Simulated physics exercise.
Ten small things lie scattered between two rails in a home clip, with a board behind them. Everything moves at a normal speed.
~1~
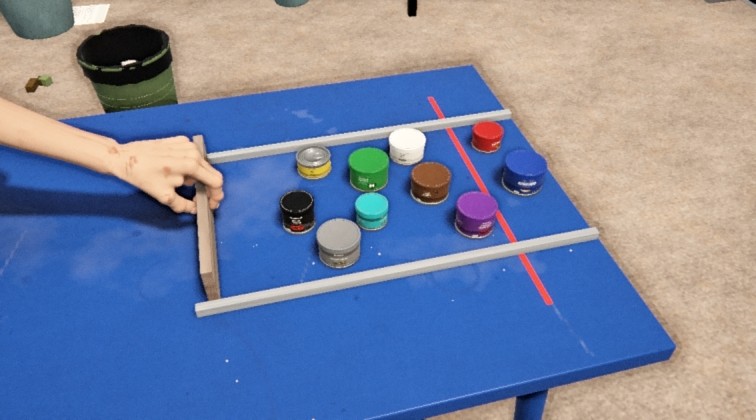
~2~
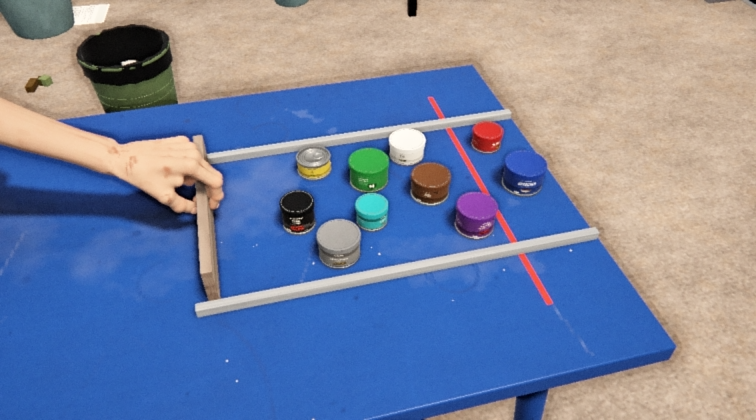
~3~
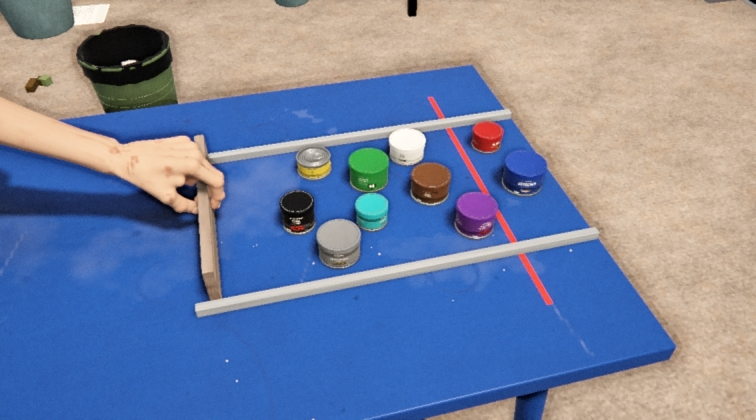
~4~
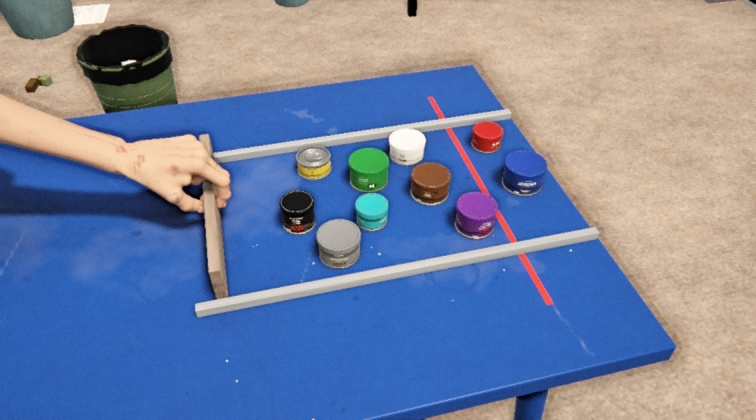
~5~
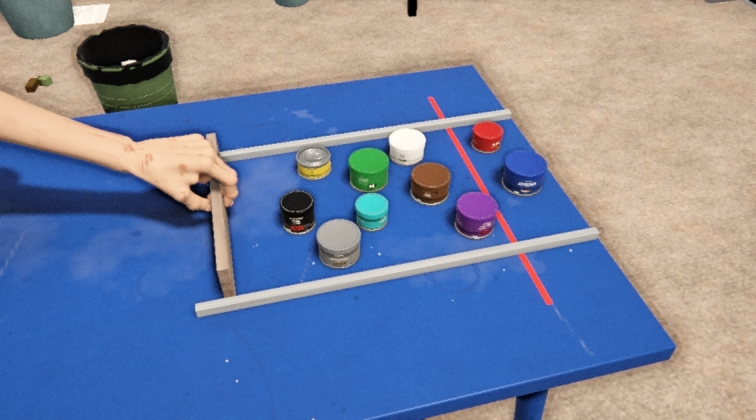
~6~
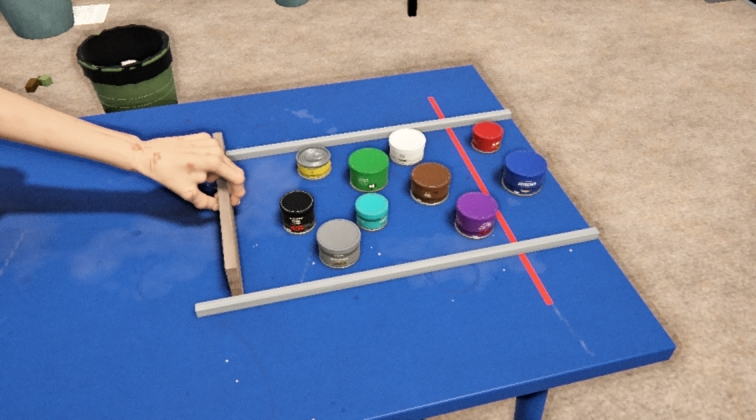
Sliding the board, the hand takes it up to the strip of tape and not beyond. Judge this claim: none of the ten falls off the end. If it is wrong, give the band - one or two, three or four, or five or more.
Wrong; one or two fall off.
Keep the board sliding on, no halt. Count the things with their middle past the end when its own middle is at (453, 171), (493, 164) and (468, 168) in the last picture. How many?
First 0, next 2, last 0.
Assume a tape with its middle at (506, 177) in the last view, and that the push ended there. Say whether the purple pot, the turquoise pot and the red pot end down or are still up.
In short: Purple pot gone, turquoise pot safe, red pot gone.
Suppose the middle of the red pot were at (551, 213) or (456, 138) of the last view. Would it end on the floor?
Results in order - down; down.
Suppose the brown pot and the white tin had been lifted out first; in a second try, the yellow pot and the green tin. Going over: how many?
0 for the first case, 0 for the second.
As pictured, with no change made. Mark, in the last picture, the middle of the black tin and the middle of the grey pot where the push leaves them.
Black tin at about (497, 172), grey pot at about (527, 217).
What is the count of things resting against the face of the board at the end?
5 end up touching it.
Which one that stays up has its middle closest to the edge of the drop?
Blue tin.
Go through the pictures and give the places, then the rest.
Blue tin (524, 173); red pot (487, 138); purple pot (476, 215); board (206, 212); tape (479, 181), in the first frame.
Red pot (487, 138); board (206, 212), in the second frame.
Purple pot (476, 216); green tin (369, 171), in the third frame.
Blue tin (524, 173); brown pot (430, 184), in the fourth frame.
Red pot (487, 138); grey pot (339, 244), in the fifth frame.
Blue tin (524, 173); red pot (487, 138); purple pot (476, 216); board (227, 208); tape (479, 181), in the sixth frame.
Early on, none off yet; blue tin at rest near (524, 173); red pot at rest near (487, 138); purple pot at rest near (476, 216).
Finally, the number that fall off is one or two; lost, red pot.
